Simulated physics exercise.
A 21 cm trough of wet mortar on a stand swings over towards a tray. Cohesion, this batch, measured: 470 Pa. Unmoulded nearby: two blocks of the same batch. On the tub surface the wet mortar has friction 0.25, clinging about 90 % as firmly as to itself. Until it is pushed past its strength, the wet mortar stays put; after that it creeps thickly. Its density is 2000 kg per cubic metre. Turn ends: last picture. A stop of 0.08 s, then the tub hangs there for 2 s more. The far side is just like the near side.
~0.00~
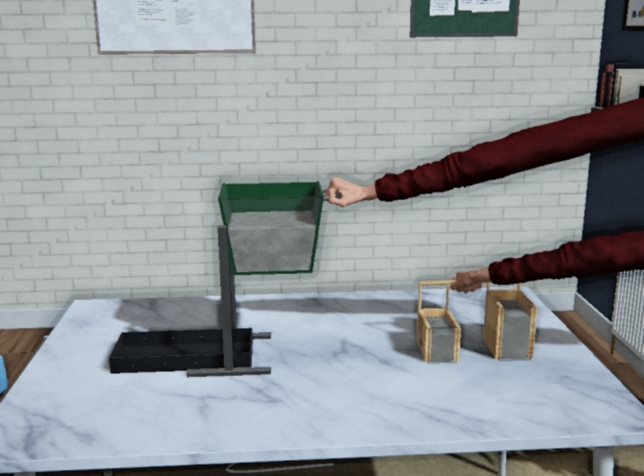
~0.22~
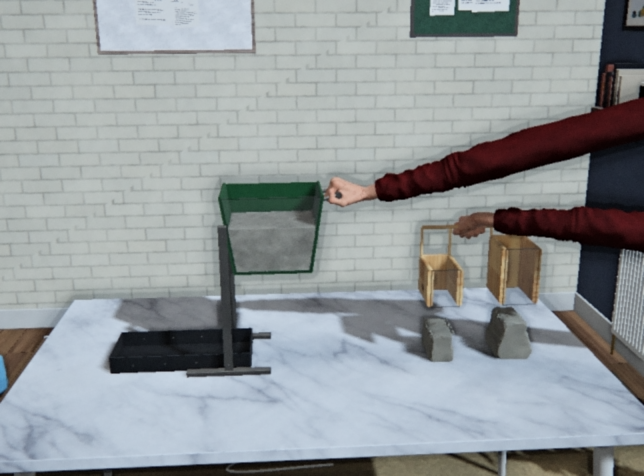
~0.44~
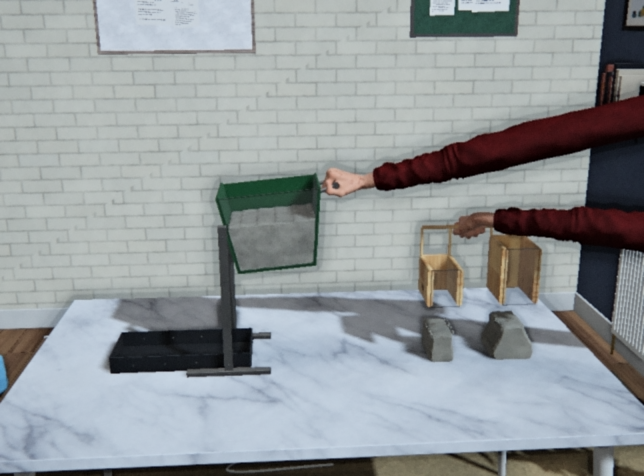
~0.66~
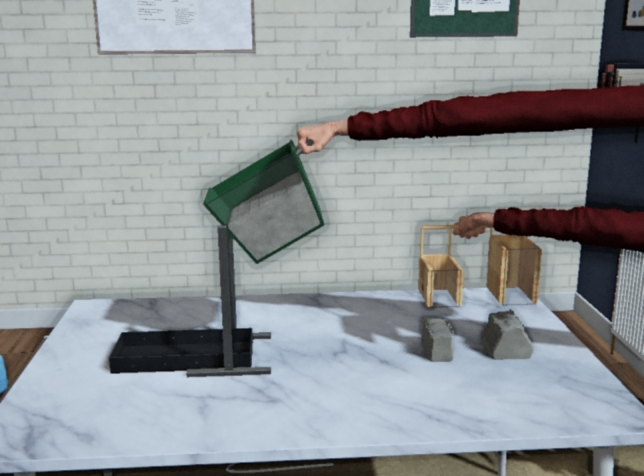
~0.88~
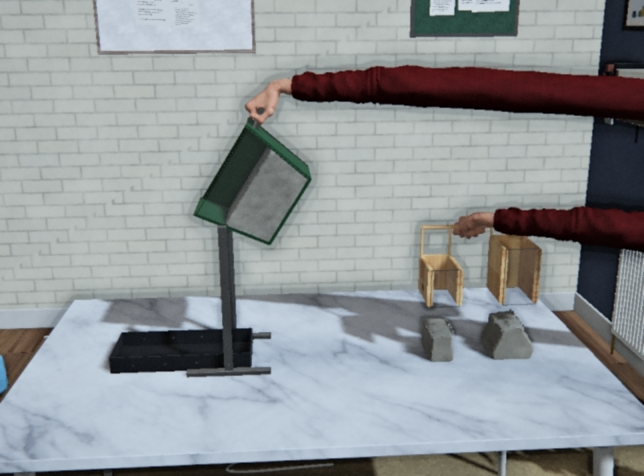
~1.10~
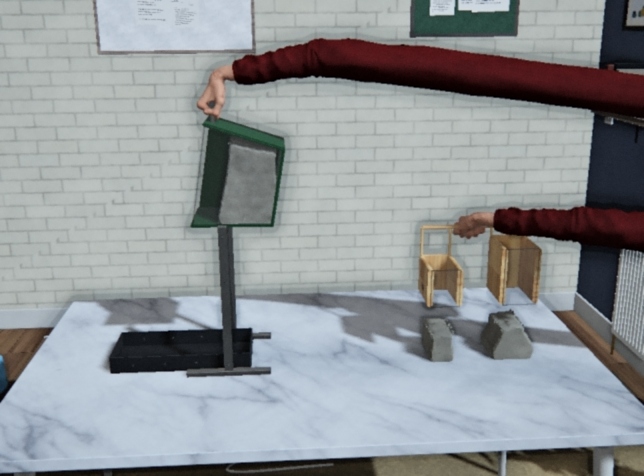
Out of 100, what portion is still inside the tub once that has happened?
I would say roughly 72 per cent remains in the tub.
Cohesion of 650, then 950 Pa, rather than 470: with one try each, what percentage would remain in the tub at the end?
100 in a hundred, followed by 100 in a hundred.
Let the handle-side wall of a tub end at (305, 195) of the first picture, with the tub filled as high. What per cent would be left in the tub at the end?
100 %, roughly.
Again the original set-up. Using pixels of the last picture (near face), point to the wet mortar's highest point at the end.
(230, 183).
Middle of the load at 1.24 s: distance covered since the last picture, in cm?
Around 4 cm.
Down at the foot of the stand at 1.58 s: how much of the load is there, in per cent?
0 %.
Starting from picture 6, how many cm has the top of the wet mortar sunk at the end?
10 cm.
After 1.24 s, the tub is at 80 degrees and holds 100 %.
After 1.41 s, the tub is at 80 degrees and holds 93 %.
After 1.58 s, the tub is at 80 degrees and holds 83 %.
After 1.75 s, the tub is at 80 degrees and holds 80 %.
After 3.10 s, at the end, the tub is at 80 degrees and holds 72 %.
